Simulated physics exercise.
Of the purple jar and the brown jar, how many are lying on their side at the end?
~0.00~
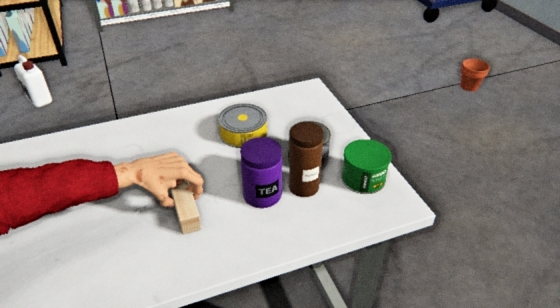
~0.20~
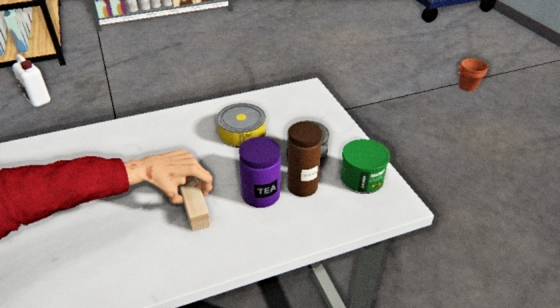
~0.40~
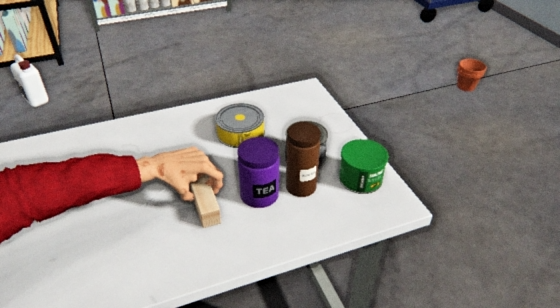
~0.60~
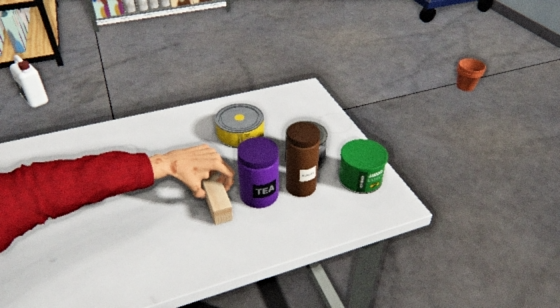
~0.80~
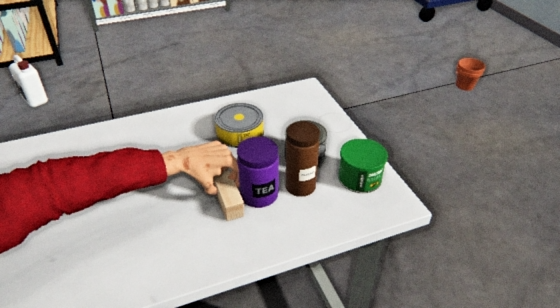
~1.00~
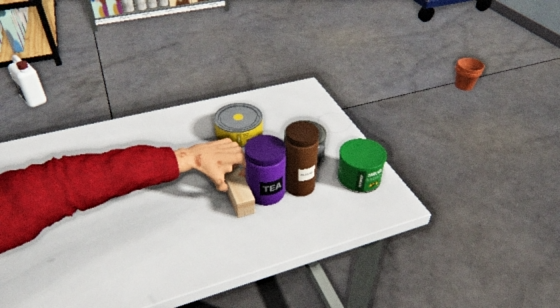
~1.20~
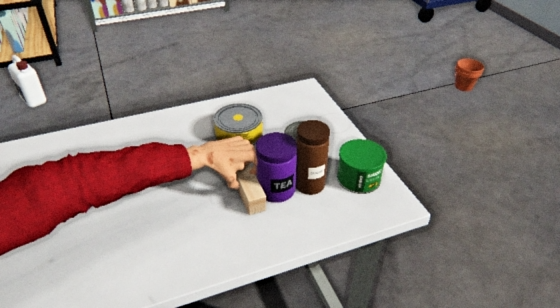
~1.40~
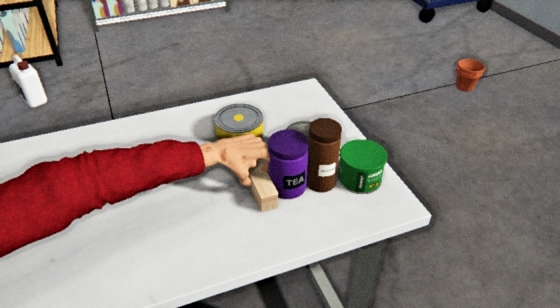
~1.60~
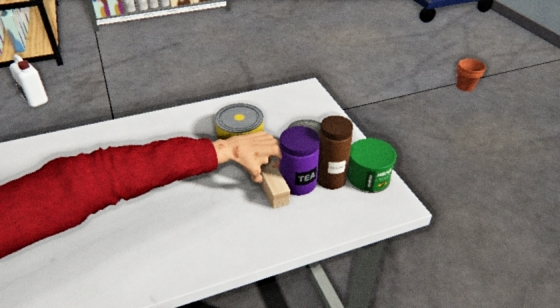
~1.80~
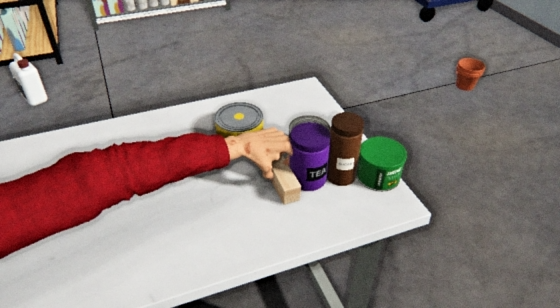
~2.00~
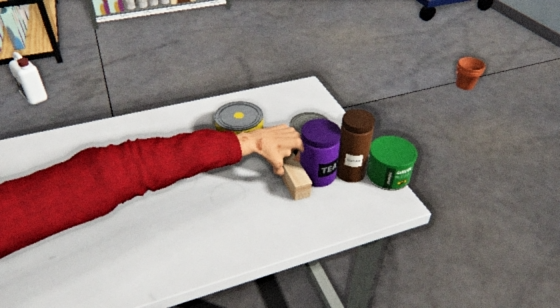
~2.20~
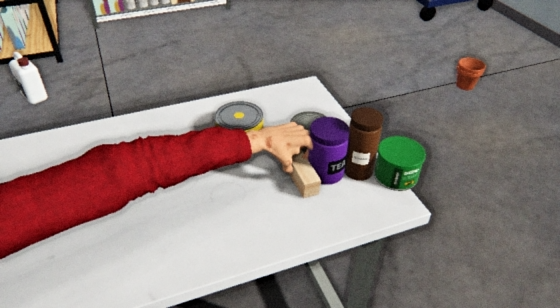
None of them are lying on their side. Both the purple jar and the brown jar are still upright after being pushed to the right.
